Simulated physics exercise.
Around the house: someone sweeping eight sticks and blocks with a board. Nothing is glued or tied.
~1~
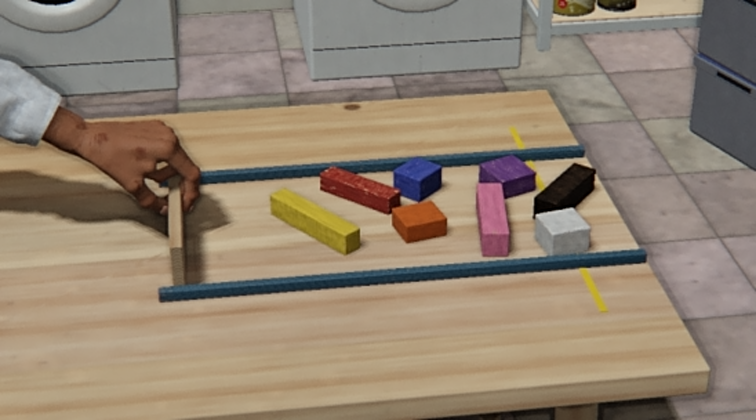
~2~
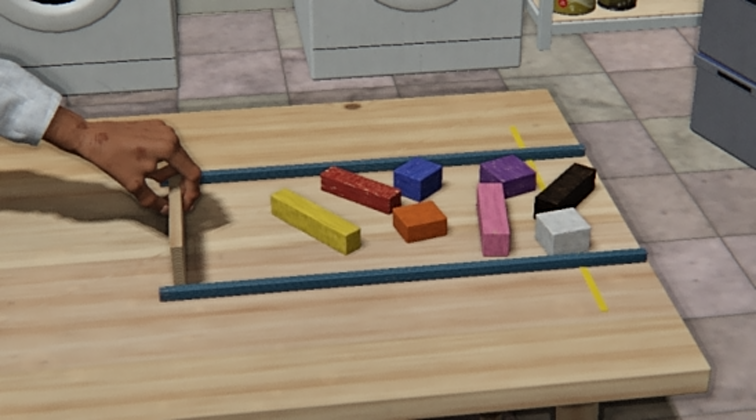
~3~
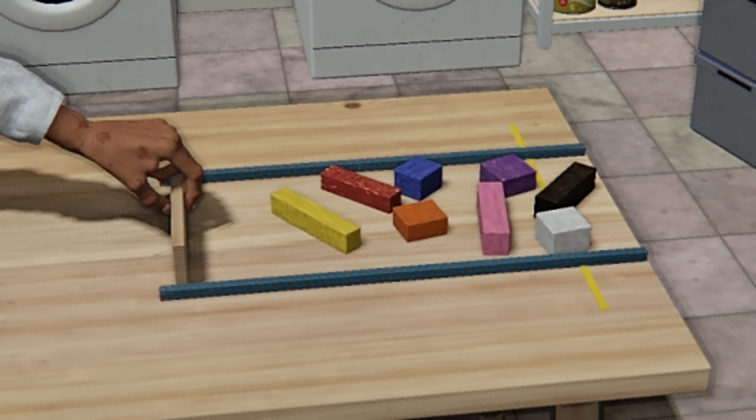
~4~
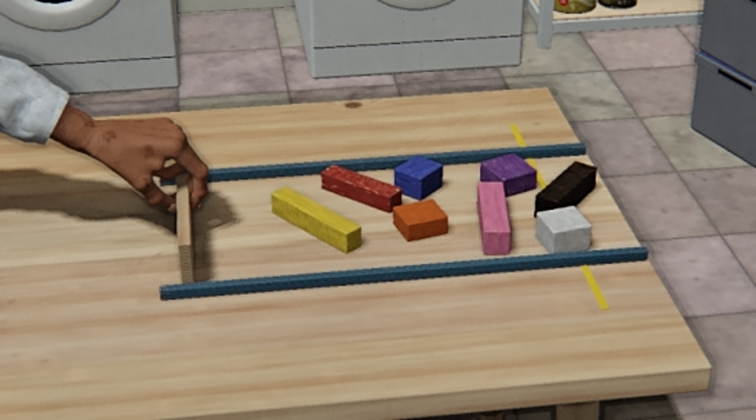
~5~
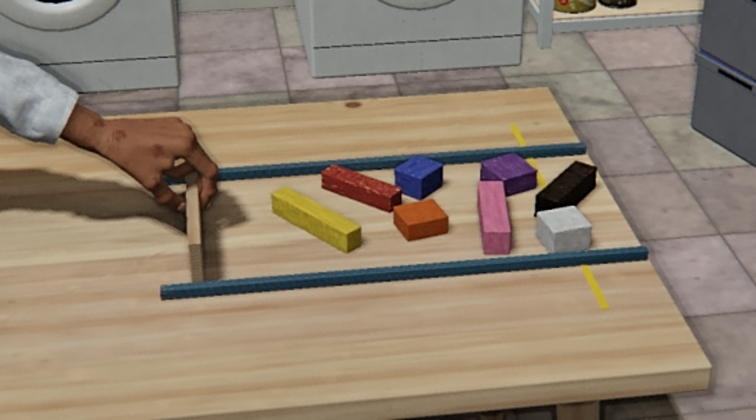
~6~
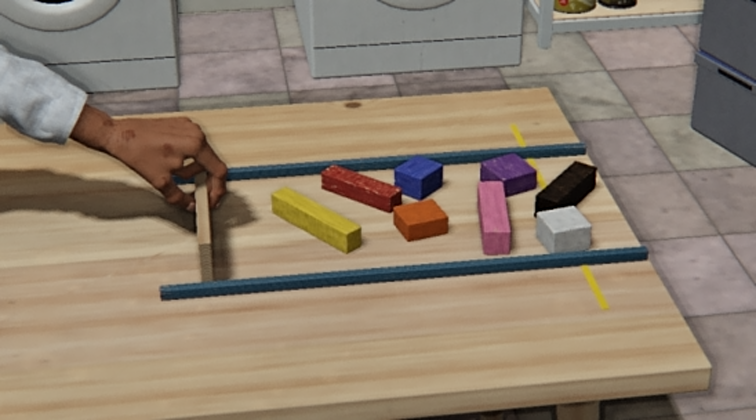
A hand slides a wooden board slightly right between two blue rails toward still, colored blocks.
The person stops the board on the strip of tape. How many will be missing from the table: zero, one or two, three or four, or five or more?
The number that fall off is three or four.
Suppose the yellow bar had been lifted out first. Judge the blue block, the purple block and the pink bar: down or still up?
The blue block holds on, the purple block goes over, the pink bar stays on.
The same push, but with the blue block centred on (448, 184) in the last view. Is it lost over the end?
The blue block holds on.
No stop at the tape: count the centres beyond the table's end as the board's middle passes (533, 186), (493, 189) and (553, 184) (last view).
Past the end: 2, 0 and 4.
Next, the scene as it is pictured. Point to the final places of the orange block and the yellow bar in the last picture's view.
The orange block stops around (601, 208); the yellow bar around (566, 201).
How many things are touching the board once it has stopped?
In contact: 2.
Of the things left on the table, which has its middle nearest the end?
The blue block.
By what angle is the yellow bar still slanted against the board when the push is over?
Near 0 degrees.
Early on, none off yet; black bar at rest near (566, 191); white block at rest near (563, 231); purple block at rest near (509, 175).
A while later, none off yet; black bar at rest near (566, 191); white block at rest near (566, 231); purple block travelled a little near (524, 173).
Finally, the number that fall off is three or four; lost, pink bar, purple block, white block and black bar.
